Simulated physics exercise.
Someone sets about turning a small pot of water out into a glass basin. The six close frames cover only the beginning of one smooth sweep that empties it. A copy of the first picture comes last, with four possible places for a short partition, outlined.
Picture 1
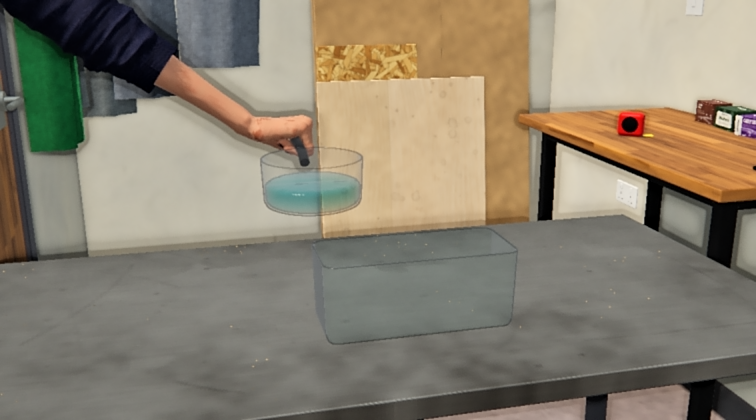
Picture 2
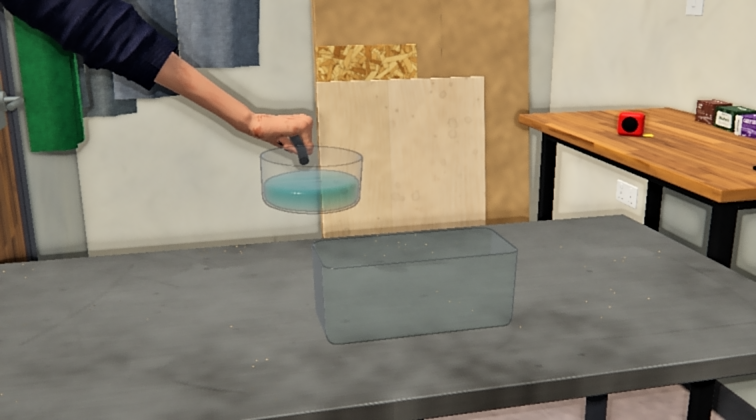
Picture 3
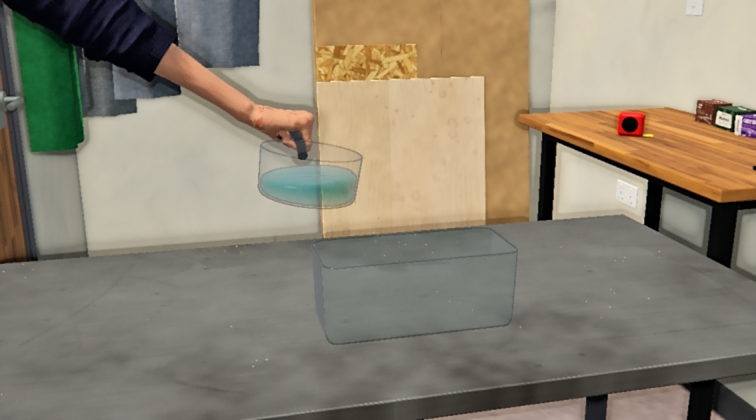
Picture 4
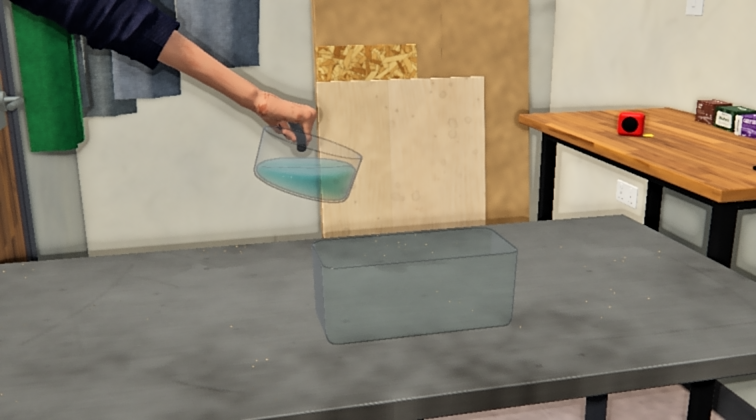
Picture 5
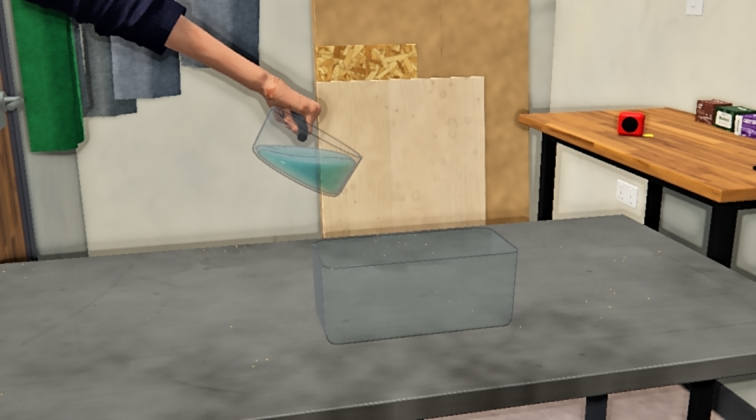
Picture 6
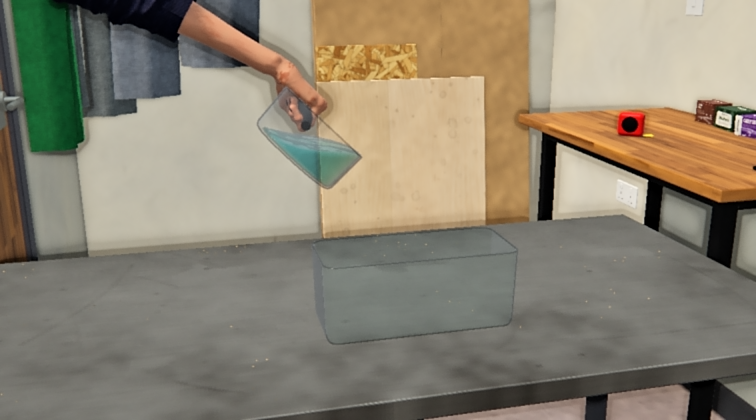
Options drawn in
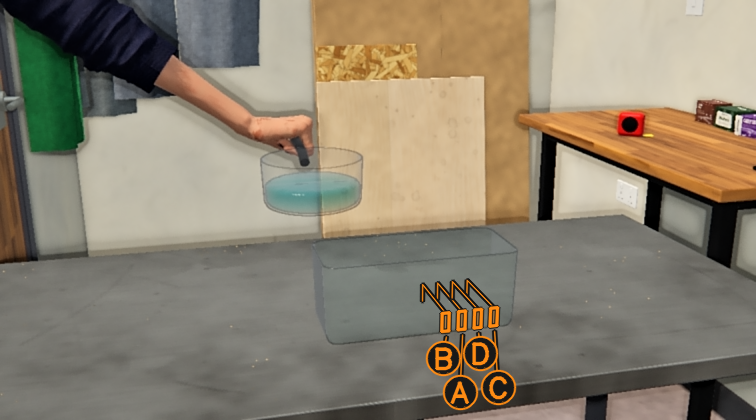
At first, a hand holds a small clear pot of bluish water upright above a glass basin on a gray table. The hand then tilts the pot toward the right, slightly and then more steeply, and the water gathers toward the lower right side, with none leaving the pot.
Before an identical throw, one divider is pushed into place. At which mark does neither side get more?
The answer is slot B.
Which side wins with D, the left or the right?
The left one.
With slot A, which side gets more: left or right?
The left side.
On the marked copy, A at (462, 334); B at (446, 336); C at (494, 331); D at (478, 333).
With A, about 80 % ends left of the wall and 16 % right of it; 4 % is lost outside.
With B, about 52 % ends left of the wall and 45 % right of it; 3 % is lost outside.
With C, about 77 % ends left of the wall and 17 % right of it; 6 % is lost outside.
With D, about 86 % ends left of the wall and 9 % right of it; 5 % is lost outside.
